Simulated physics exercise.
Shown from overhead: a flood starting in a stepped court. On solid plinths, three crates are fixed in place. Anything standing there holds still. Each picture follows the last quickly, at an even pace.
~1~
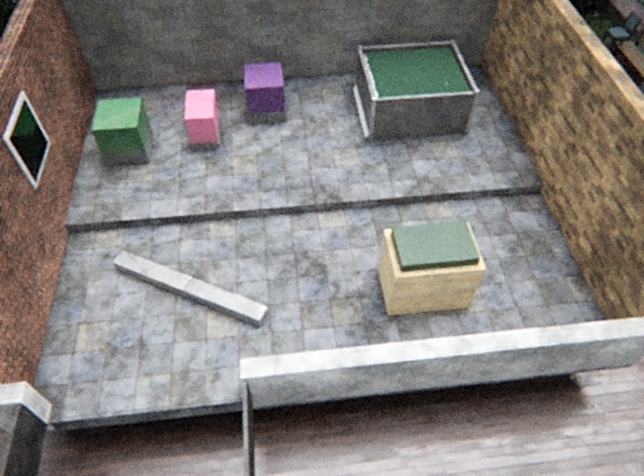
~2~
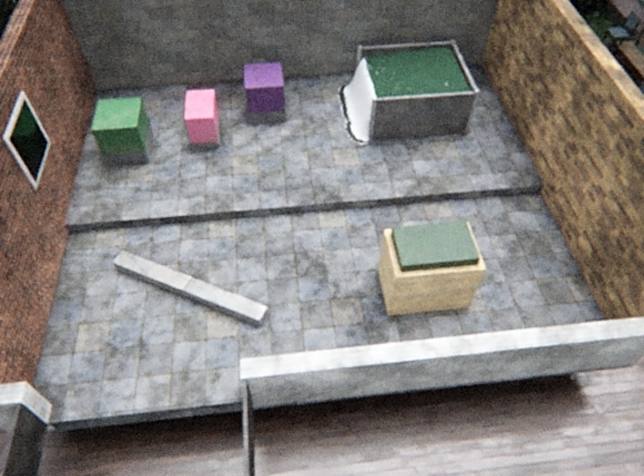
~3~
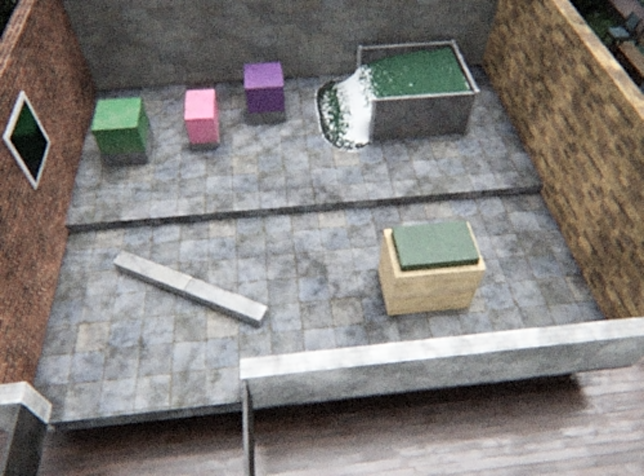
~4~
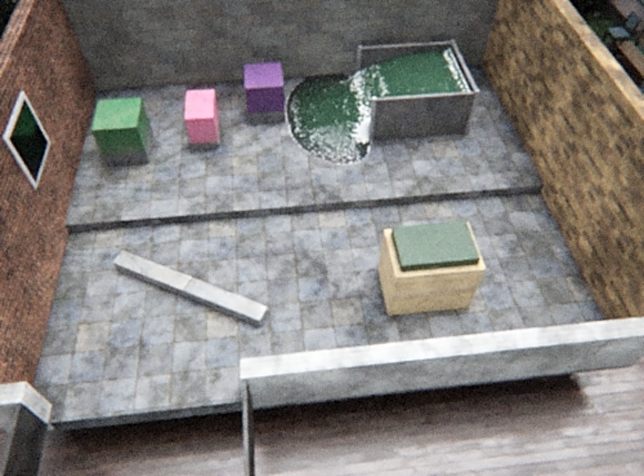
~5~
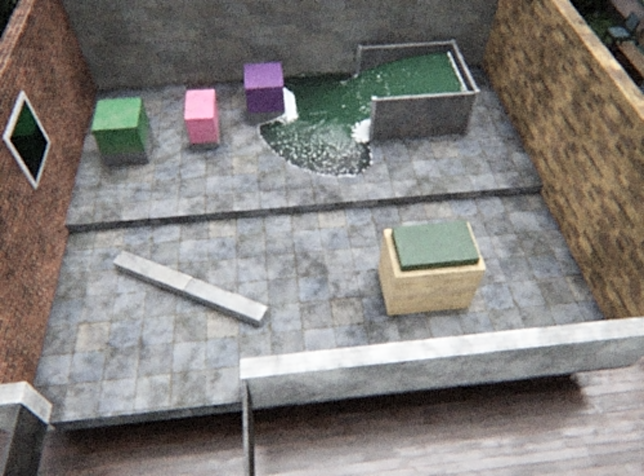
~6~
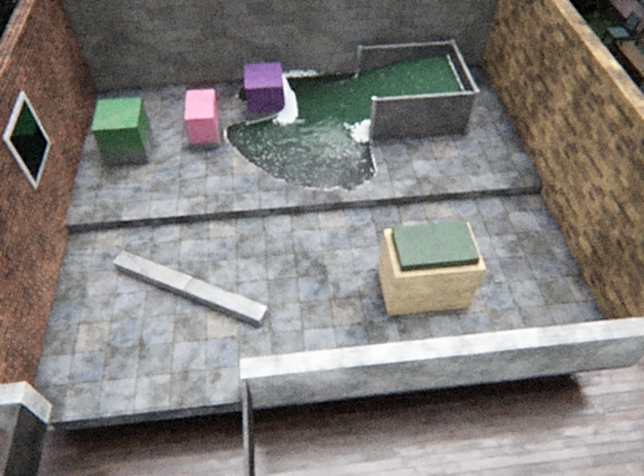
A walled stone court held a tank of green water, coloured blocks and a low bar; water poured from the tank's left side, spread across the upper level, and washed around the purple block.
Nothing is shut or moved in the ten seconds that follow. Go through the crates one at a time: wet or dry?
Result: The green crate is out of reach; the purple crate is within reach; the pink crate is within reach.
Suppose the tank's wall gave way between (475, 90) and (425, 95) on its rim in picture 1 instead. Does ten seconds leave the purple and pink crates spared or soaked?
Observed: Purple stays clear; pink stays clear.
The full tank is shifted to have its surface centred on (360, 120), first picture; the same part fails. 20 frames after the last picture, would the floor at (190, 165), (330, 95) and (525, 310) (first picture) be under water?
As listed: Awash, awash, no water.
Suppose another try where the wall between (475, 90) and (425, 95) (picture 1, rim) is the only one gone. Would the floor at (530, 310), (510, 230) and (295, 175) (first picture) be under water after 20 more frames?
Read off point by point, the answer is soaking, soaking, not soaked.
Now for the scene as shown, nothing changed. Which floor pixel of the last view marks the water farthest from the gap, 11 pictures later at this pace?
At roughly (57, 288).
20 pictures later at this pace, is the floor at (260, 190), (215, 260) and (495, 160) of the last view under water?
Point one sodden, point two sodden, point three left clear.
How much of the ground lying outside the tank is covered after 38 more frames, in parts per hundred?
It comes to roughly 75 in a hundred.
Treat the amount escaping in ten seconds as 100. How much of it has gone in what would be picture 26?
I'd put it at 0 per cent.
A moment on, water covers 25 % of the floor; the green crate water round its plinth, the purple crate water round its plinth, the pink crate water round its plinth.
Next, water covers 40 % of the floor; the green crate water round its plinth, the purple crate water round its plinth, the pink crate water round its plinth.
Then, water covers 55 % of the floor; the green crate water round its plinth, the purple crate water round its plinth, the pink crate water round its plinth.
Later, water covers 75 % of the floor; the green crate water round its plinth, the purple crate water round its plinth, the pink crate water round its plinth.
In the end, water covers 90 % of the floor; the green crate stayed above the water, the purple crate was topped, the pink crate was topped.
